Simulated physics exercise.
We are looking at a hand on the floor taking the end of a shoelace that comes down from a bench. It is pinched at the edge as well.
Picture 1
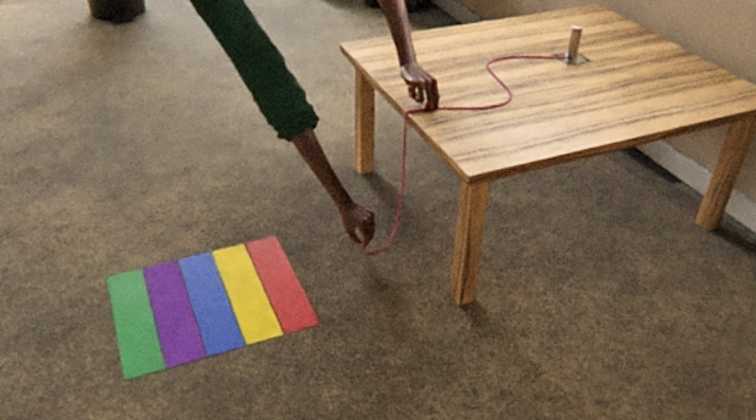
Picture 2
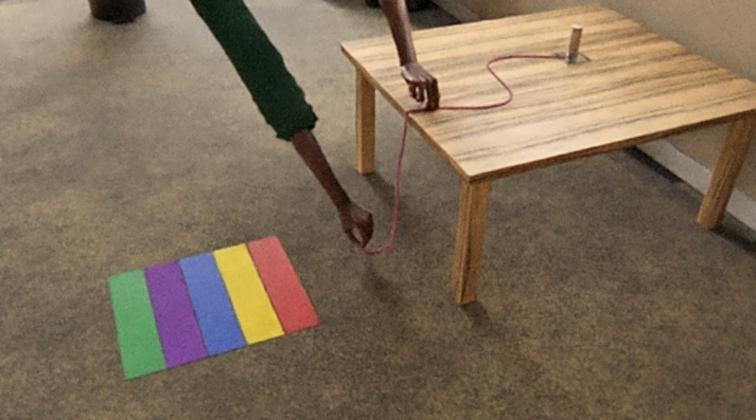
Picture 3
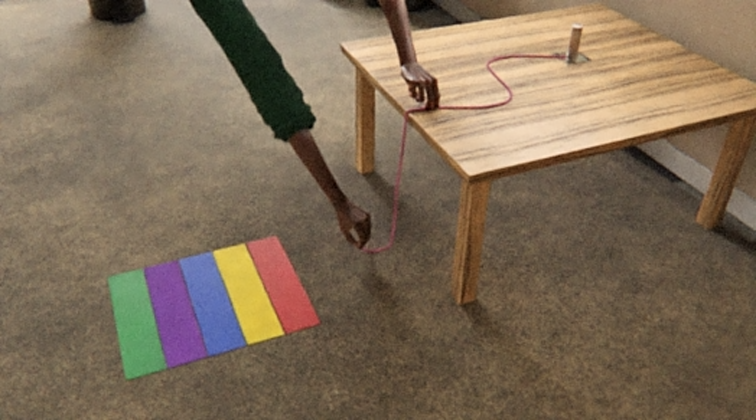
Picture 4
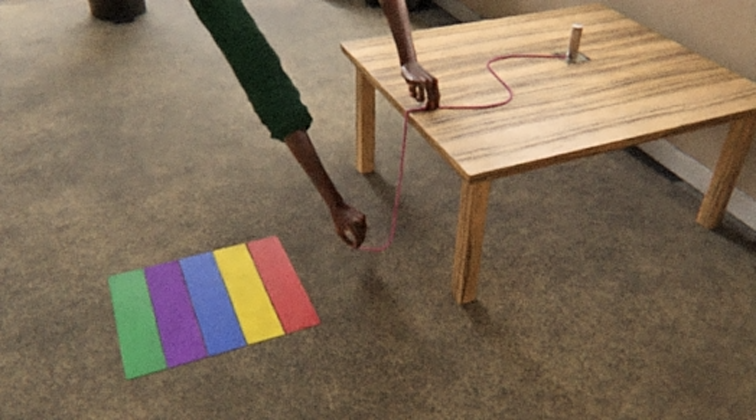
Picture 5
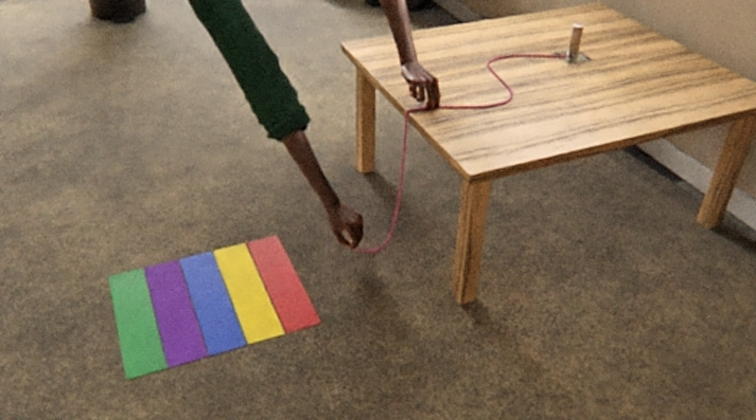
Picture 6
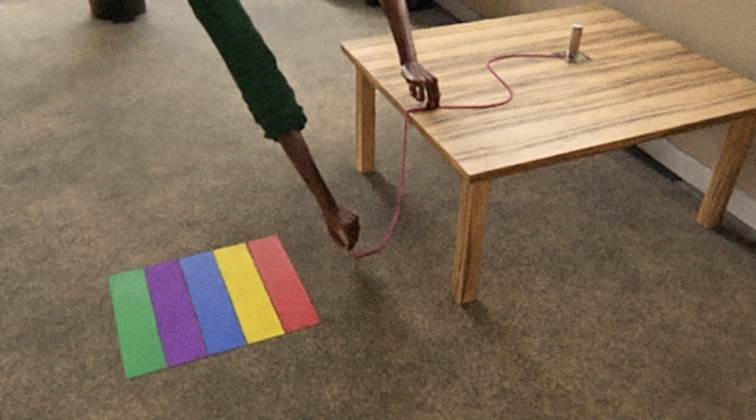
A hand near the floor easing the end of a red shoelace slightly left while another hand pinches it at the bench edge.
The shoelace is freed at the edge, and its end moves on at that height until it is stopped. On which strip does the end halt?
The purple one.
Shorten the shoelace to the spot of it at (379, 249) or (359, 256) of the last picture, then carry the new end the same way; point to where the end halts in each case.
Try by try, around (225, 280) and (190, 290).
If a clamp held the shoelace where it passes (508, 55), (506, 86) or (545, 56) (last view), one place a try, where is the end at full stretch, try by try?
In that order: (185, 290), (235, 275) and (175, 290).
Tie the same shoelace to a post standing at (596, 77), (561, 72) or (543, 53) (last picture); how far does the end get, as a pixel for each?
Near (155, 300), (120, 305) and (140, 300).
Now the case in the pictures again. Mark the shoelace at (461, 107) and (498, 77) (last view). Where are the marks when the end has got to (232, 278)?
They go to (401, 128) and to (469, 81).
A little later, end near (232, 278); over yellow.
Next, end near (194, 287); over blue.
When it is tight, end near (169, 294); over purple. It halts on the purple strip.
